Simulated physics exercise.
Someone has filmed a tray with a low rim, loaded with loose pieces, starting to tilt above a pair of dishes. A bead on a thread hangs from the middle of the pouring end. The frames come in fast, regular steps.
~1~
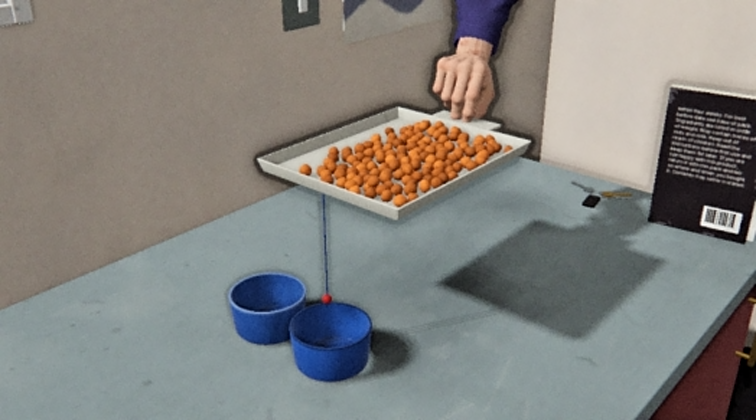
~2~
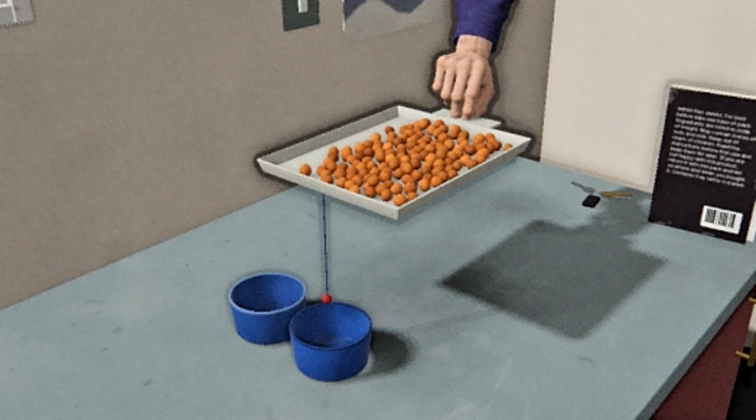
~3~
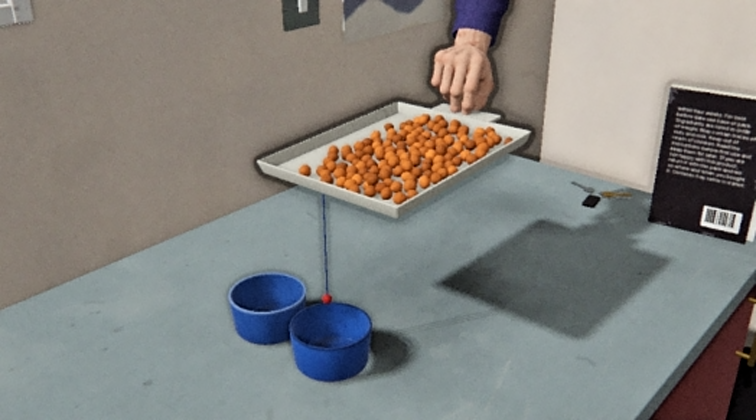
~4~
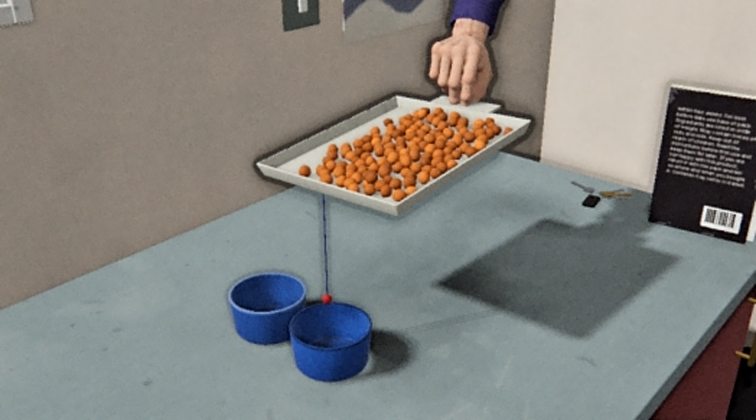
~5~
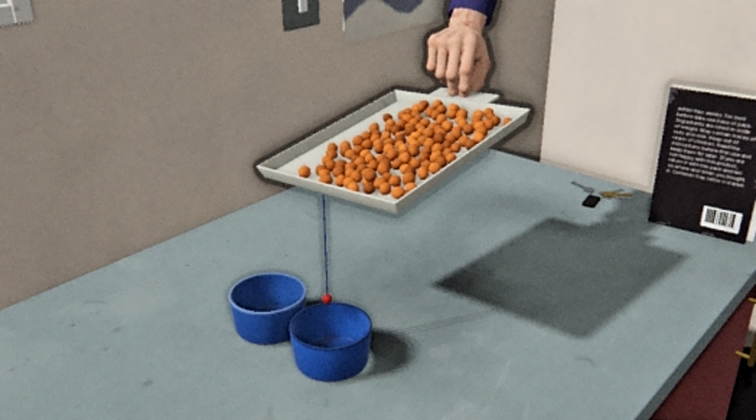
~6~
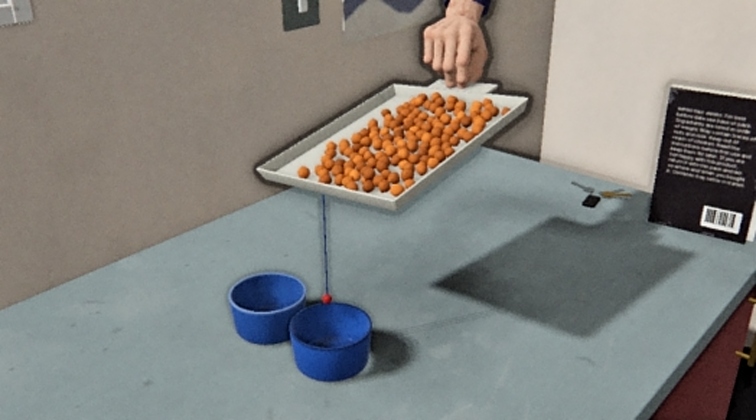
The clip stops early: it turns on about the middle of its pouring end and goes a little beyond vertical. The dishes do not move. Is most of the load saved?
Caught overall: The larger part.
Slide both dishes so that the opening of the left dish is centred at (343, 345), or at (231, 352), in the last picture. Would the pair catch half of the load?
The first try: The smaller part. The second: The smaller part.
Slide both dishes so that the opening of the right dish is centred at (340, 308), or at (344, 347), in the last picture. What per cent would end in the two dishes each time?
Roughly 50 per cent, and 40 per cent.
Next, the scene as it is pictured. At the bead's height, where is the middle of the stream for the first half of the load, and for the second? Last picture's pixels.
At about (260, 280), then at (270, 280).
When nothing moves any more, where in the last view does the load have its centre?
At about (265, 313).
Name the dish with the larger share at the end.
More ends in the dish on the left.
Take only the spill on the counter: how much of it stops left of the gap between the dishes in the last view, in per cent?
Roughly 100 in a hundred.
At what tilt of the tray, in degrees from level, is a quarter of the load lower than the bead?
At some 80 degrees.
Just after the last frame, tray tipped steeply; almost all on the tray; just a few in the left dish; just a few outside both.
A moment on, tray tipped right over; just a few on the tray; just a few in the right dish; roughly two thirds in the left dish; roughly a quarter outside both; about a tenth in the air.
Further on, tray tipped past a quarter turn; just a few in the right dish; roughly two thirds in the left dish; roughly a quarter outside both.
When it is over, tray tipped past a quarter turn; just a few in the right dish; roughly two thirds in the left dish; roughly a quarter outside both.
